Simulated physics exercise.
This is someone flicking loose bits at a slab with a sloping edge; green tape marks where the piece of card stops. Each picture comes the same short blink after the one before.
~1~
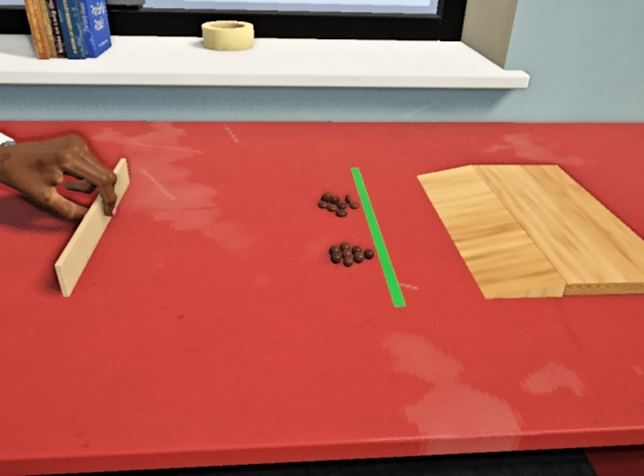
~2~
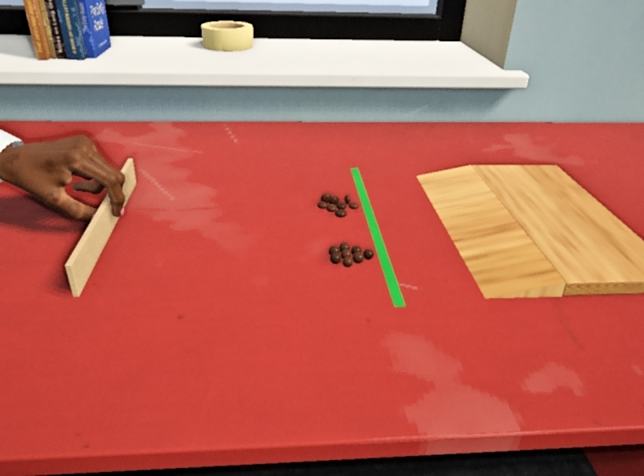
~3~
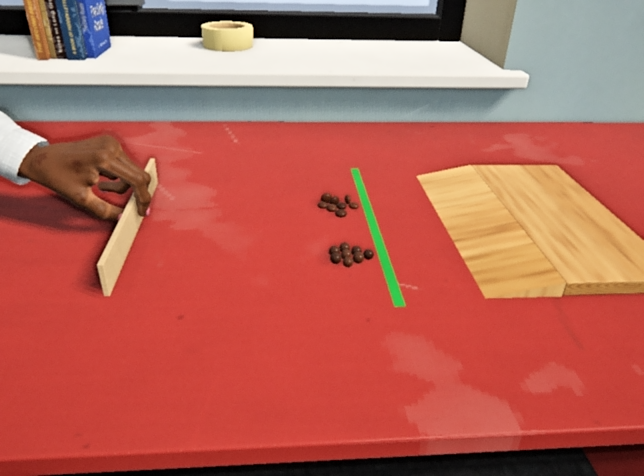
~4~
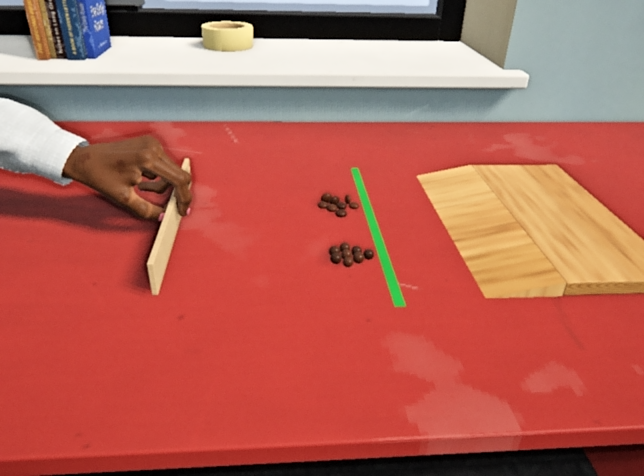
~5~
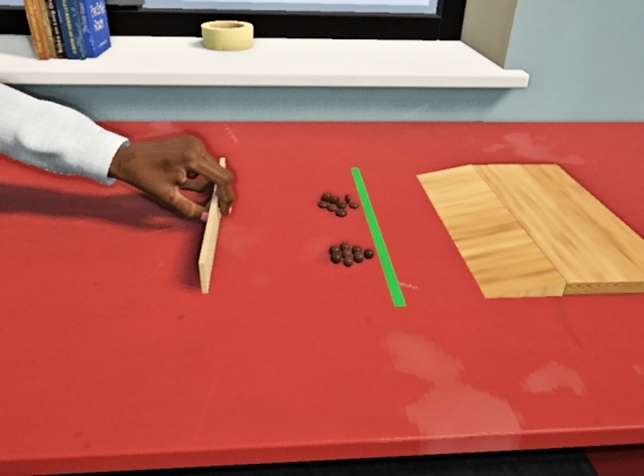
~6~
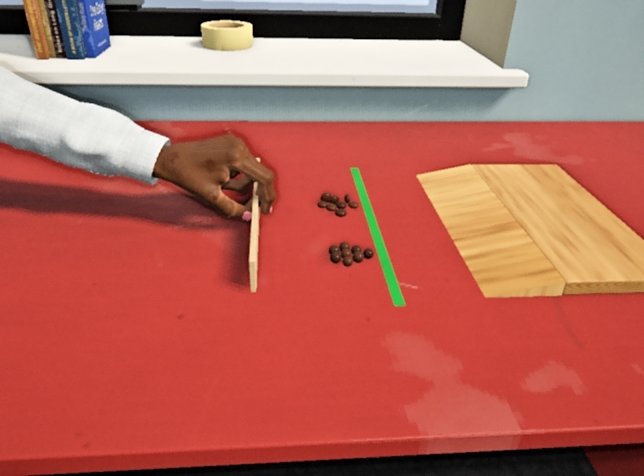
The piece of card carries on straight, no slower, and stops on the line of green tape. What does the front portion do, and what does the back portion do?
Here the front portion makes it up with some or all, and the back portion does not make it up.
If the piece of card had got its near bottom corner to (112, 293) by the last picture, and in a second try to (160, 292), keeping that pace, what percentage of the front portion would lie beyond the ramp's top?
Roughly 0 per cent, and 10 per cent.
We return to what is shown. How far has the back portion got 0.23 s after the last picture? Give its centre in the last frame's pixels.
Roughly at (404, 202).
Then, 0.11 s on from there, piece of card still moving, near (333, 199); front portion the whole lot short of the ramp; back portion the whole lot short of the ramp.
Then, 0.23 s on from there, piece of card stopped at the green tape; front portion the whole lot short of the ramp; back portion the whole lot short of the ramp.
Then, 0.51 s on from there, piece of card stopped at the green tape; front portion near half past the top, near half on the ramp; back portion a little on the ramp, the bulk short of the ramp.
In the end, piece of card stopped at the green tape; front portion the bulk past the top, a little short of the ramp; back portion none at all past the top, a little on the ramp, the bulk short of the ramp.
